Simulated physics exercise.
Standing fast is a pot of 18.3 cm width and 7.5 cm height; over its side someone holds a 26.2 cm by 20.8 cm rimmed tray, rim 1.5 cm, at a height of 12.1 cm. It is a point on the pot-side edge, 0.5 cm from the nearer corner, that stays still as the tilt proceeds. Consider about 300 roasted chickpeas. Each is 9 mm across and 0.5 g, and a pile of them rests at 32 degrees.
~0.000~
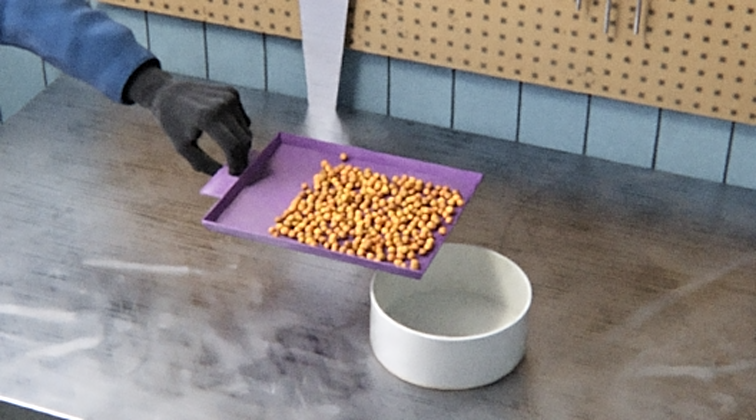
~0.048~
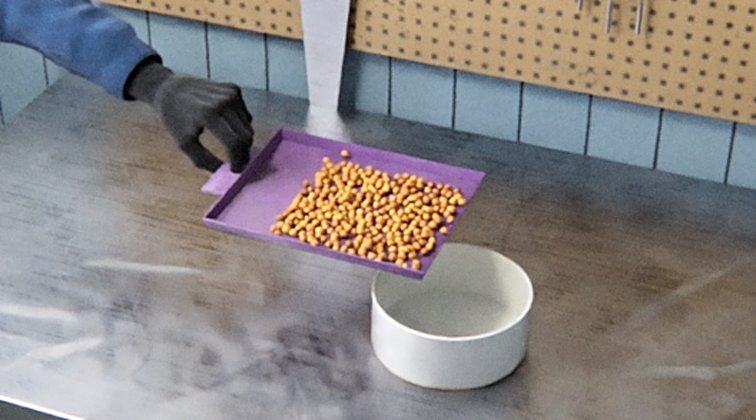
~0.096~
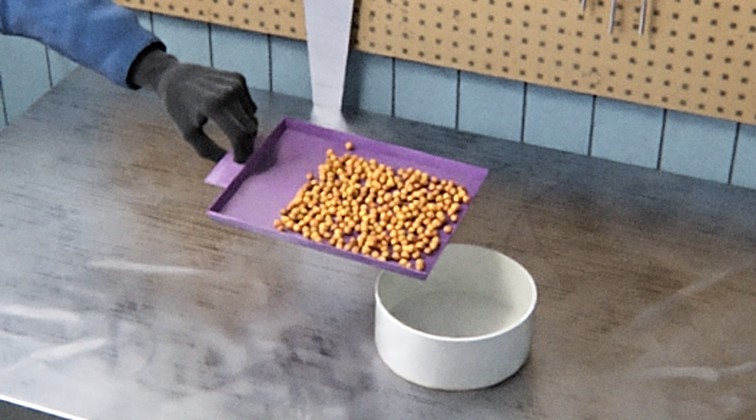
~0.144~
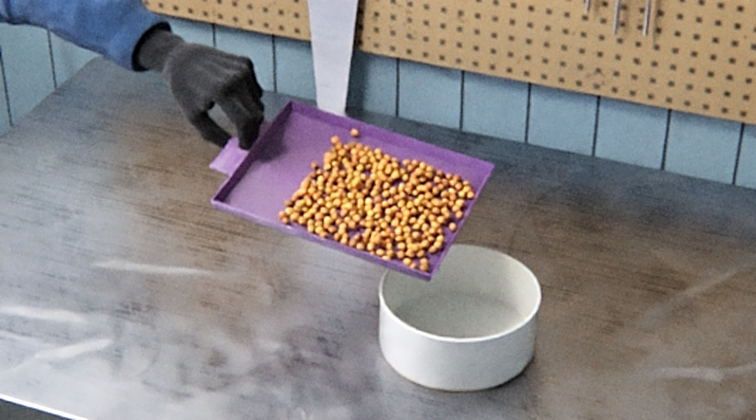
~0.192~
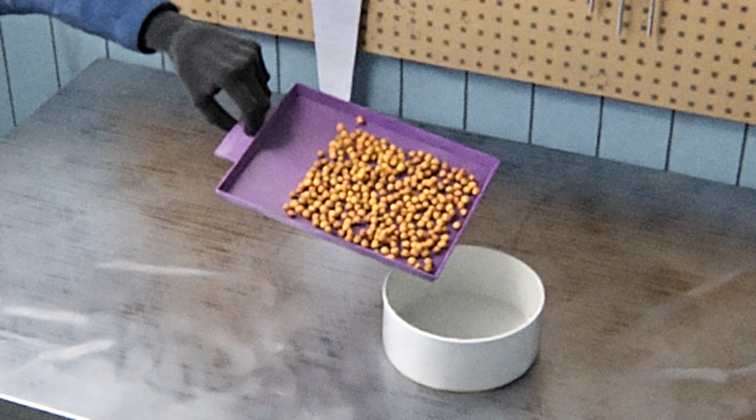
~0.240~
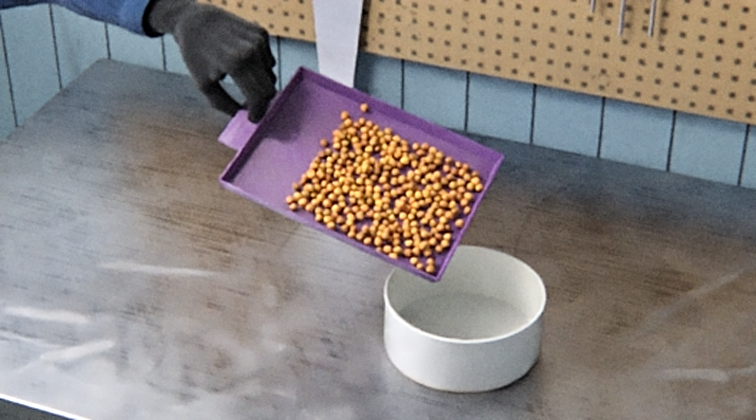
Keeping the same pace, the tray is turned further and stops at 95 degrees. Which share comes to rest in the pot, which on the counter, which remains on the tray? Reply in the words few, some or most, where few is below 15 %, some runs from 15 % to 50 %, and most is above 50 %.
Shares - pot: Most; counter: Some; left on the tray: Few.
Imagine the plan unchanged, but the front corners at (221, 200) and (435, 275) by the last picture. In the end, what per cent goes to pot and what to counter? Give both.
Split: Pot = 20, counter = 80.
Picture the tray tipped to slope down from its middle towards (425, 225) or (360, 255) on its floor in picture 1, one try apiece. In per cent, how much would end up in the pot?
That would be close to 70 per cent, then close to 20 per cent.
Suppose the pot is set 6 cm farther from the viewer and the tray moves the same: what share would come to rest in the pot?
About 0 %.
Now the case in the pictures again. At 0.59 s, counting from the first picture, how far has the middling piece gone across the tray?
About 3 cm.
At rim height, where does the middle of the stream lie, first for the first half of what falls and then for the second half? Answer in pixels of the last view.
The first half passes near (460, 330) and the second half near (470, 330).
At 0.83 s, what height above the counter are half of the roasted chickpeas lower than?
I'd say near 22 cm.
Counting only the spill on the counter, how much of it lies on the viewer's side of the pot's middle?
About 100 per cent.
Then, at 0.59 s, tilt 56 degrees; the tray holds 100 %, the pot 0 %.
After 0.83 s, tilt 81 degrees; the tray holds 95 %, the pot 5 %.
After 1.17 s, tilt 95 degrees; the tray holds 0 %, the pot 60 %.
By 1.8 s all is still; pot 60 %, counter 40 %, tray 0 %.
